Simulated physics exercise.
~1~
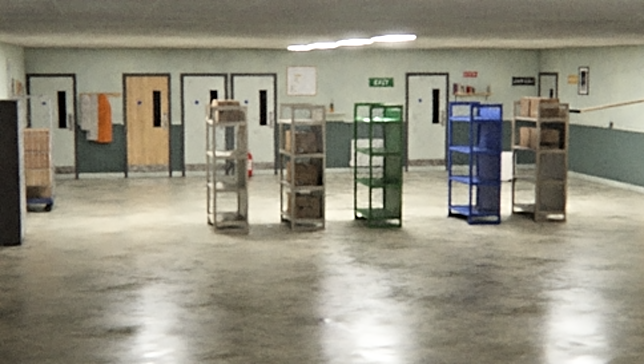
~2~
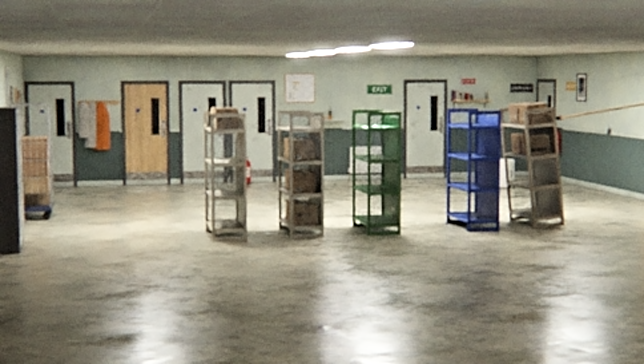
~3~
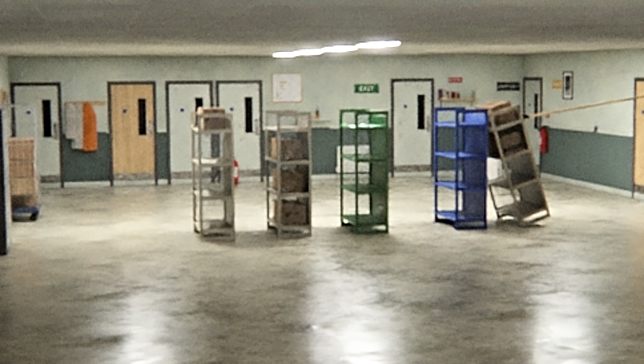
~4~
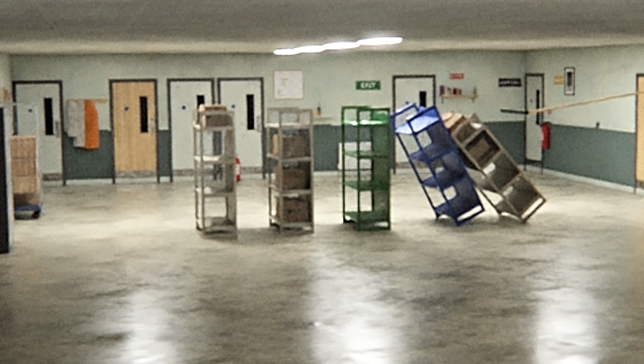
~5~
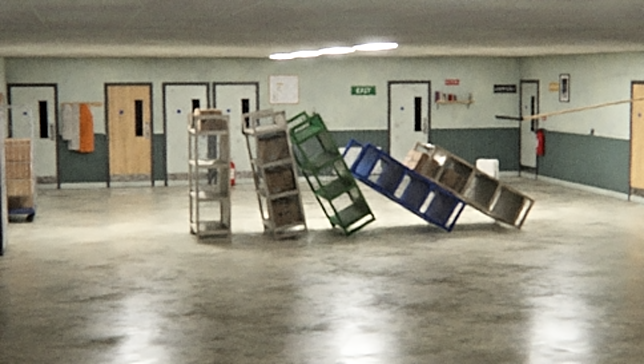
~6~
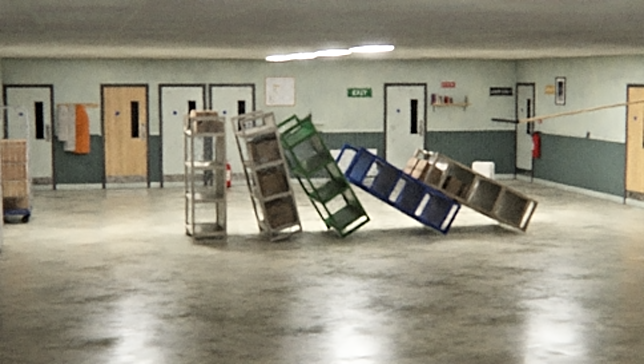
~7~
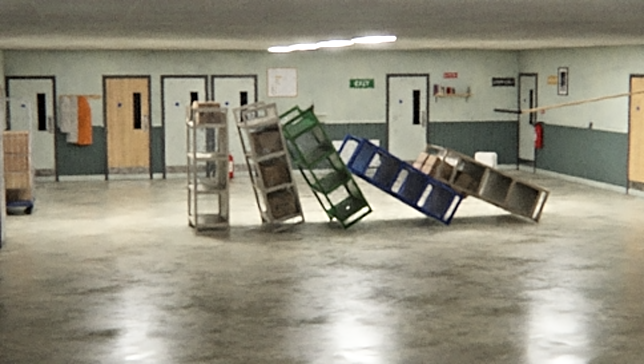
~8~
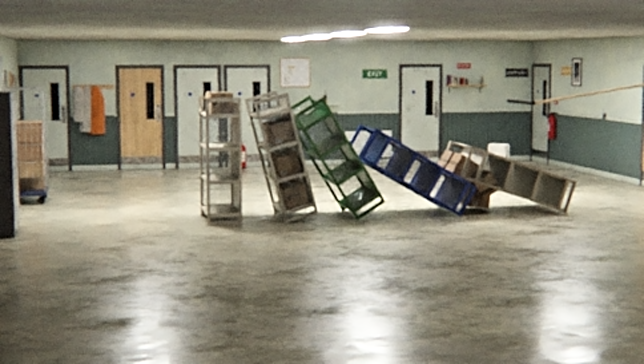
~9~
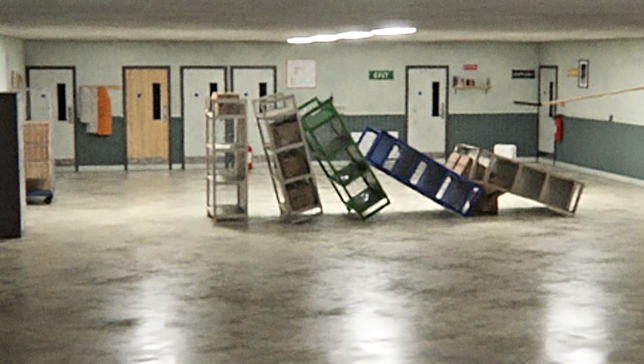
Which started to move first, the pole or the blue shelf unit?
The pole did. It was already moving left against the grey unit on the right while the blue one still stood upright, and the blue one tipped only afterwards.
